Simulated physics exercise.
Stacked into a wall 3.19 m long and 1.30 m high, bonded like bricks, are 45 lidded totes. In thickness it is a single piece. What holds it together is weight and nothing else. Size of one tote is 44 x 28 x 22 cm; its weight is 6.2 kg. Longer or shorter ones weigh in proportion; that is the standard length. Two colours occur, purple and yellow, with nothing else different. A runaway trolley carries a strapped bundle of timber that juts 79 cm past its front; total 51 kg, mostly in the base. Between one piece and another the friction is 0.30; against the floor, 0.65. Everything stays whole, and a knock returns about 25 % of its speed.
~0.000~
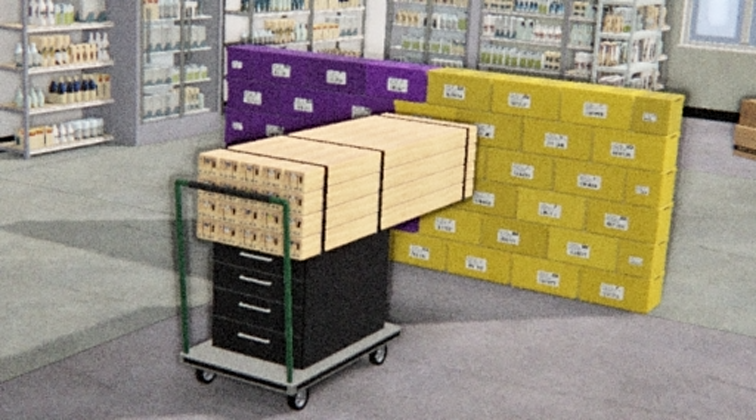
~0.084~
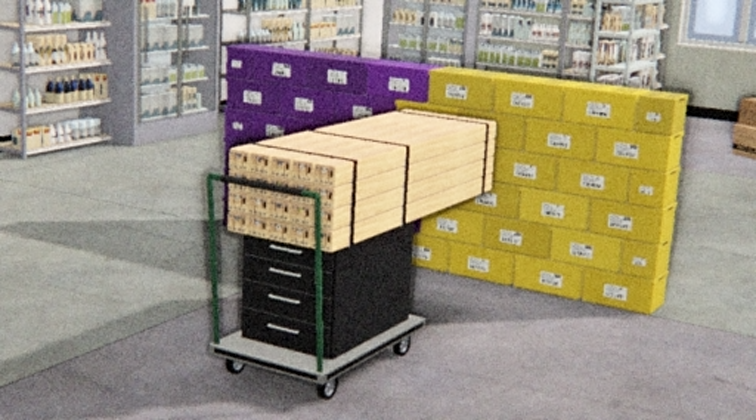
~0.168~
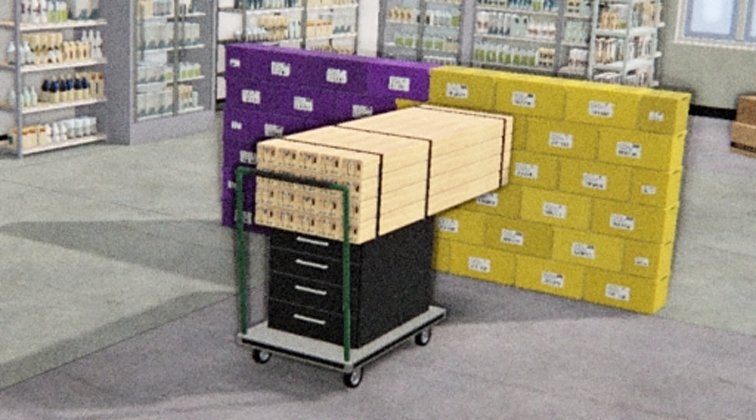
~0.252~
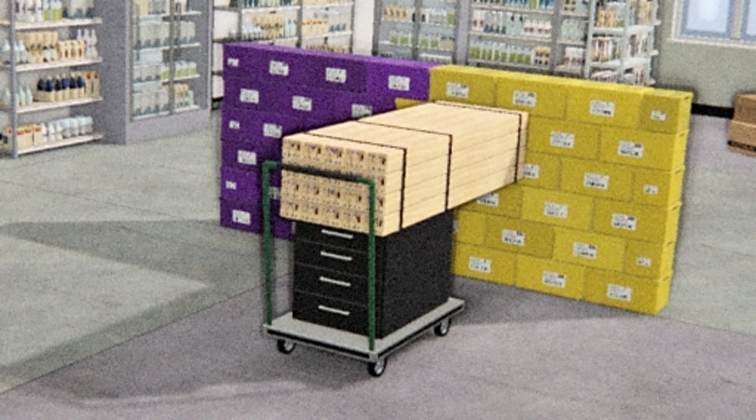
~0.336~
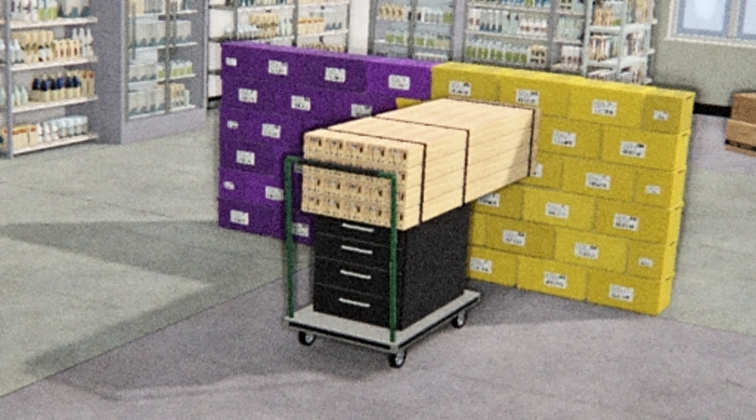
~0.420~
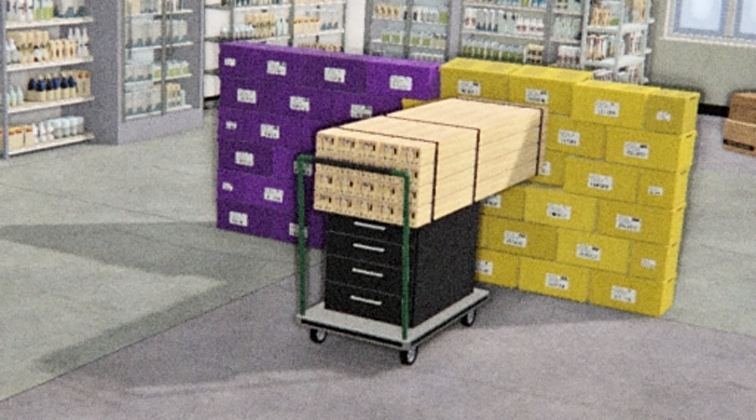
A trolley carrying strapped pale planks on a black drawer cabinet rolls rightward and back toward a brick-like wall of purple and yellow boxes; the load then pushes into the wall, shifting several boxes slightly out of line.
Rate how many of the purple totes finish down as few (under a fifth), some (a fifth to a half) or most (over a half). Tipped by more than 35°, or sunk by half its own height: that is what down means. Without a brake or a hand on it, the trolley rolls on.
Few.
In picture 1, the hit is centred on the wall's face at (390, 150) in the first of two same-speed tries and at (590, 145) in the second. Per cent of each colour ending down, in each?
For purple it's 40 then 0 per cent, for yellow 20 then 50 per cent.
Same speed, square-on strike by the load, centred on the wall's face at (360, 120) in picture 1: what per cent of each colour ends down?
In that case purple 30, yellow 10 per cent.
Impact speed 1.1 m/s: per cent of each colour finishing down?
Share down, in per cent: Purple 0, yellow 0.
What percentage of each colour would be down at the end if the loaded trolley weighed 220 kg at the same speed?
In that case purple comes to 0 and yellow to 40 percent.
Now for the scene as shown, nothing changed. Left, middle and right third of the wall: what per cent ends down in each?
Left 0 %, middle 30 %, right 30 %.
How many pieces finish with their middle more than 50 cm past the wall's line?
Around 8 of the pieces.
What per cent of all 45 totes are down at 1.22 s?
20 per cent.
Around 0.74 s, load 40 cm past the wall's line, still rolling; none of the 21 purple totes down (5 of 45 in all colours); top purple tote tipped 10°; top yellow tote displaced 19 mm.
Around 1.22 s, load 72 cm past the wall's line, still rolling; 1 of the 21 purple totes down (9 of 45 in all colours); top purple tote tipped 32°, 75 cm lower; top yellow tote displaced 18 mm.
Finally (2.7 s), load 80 cm past the wall's line, stopped; 1 of the 21 purple totes down (9 of 45 in all colours); top purple tote 80 cm lower; top yellow tote displaced 18 mm. That is 5 per cent. Seen by the last camera, middles, top purple tote near (454, 197), top yellow tote near (674, 113).
